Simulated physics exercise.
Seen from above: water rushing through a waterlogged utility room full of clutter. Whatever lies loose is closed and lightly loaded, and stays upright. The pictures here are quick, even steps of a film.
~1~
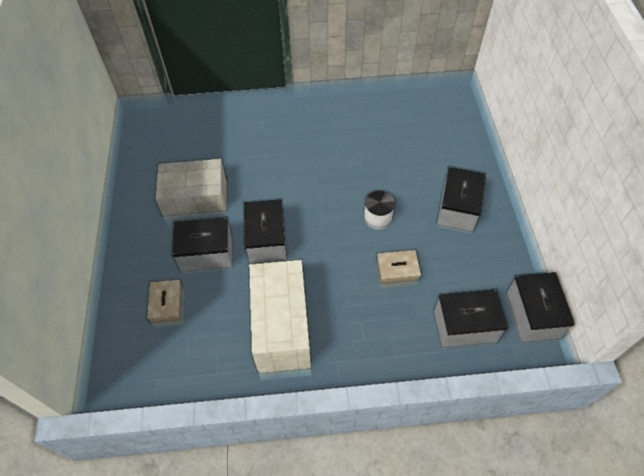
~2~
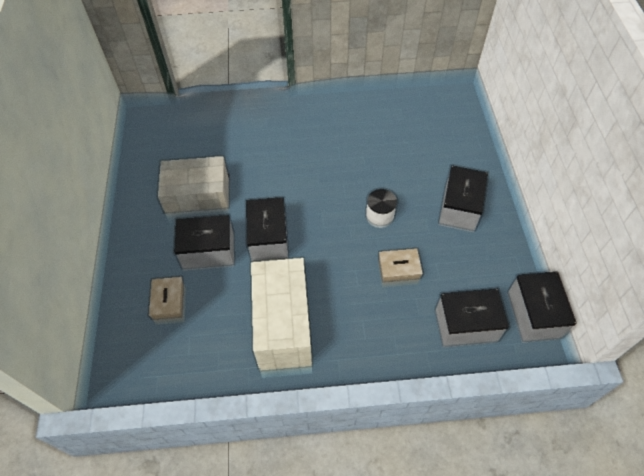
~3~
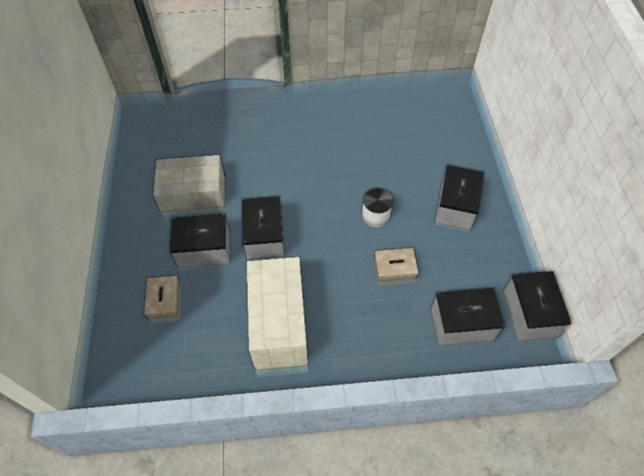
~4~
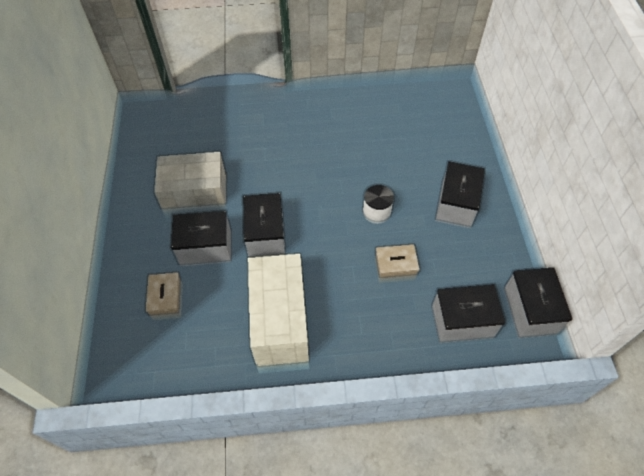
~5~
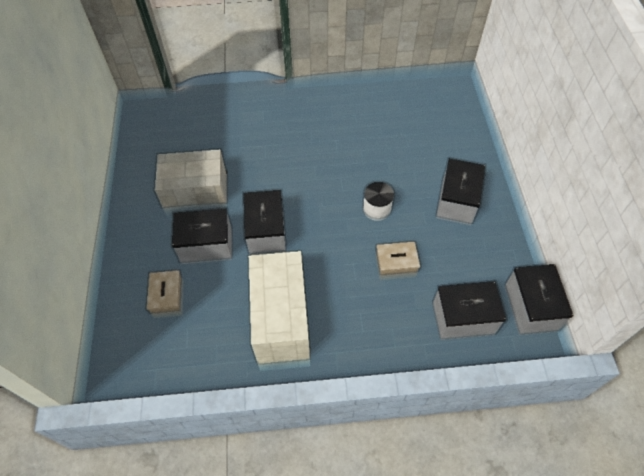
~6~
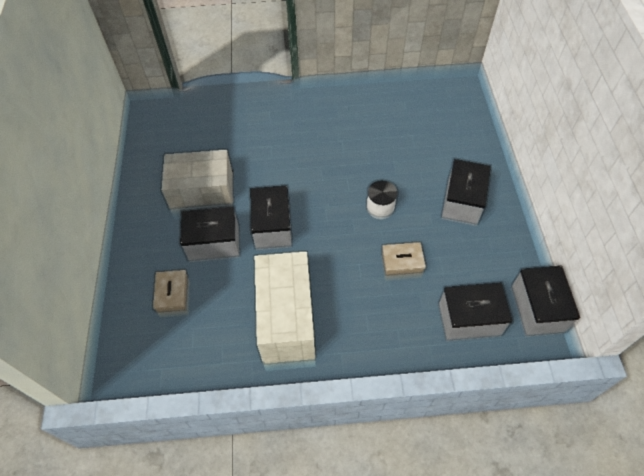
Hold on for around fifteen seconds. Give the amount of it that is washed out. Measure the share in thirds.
In thirds: Below one third.
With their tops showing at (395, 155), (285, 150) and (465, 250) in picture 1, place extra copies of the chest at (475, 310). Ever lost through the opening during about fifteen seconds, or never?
Result, in sequence: Ends up outside; ends up outside; never gets out.
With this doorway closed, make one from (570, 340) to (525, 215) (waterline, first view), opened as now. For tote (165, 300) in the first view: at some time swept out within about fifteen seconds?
Verdict: Kept in.
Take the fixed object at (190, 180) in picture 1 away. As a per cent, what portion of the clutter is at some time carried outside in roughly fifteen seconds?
Close to 40 percent, I'd say.
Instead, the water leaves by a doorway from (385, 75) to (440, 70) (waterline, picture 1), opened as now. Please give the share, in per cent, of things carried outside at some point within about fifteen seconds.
Share: Near 20 %.
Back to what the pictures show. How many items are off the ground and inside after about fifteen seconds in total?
Exactly 4 of them.
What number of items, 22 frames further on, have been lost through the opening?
That comes to 1.
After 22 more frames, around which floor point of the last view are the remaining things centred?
The mean position lies close to (319, 203).
A moment on, 0 of 8 are out; 8 afloat.
Next, 0 of 8 are out; 8 afloat.
Later, 1 of 8 are out; 7 afloat.
In the end, 2 of 8 are out; 4 afloat.
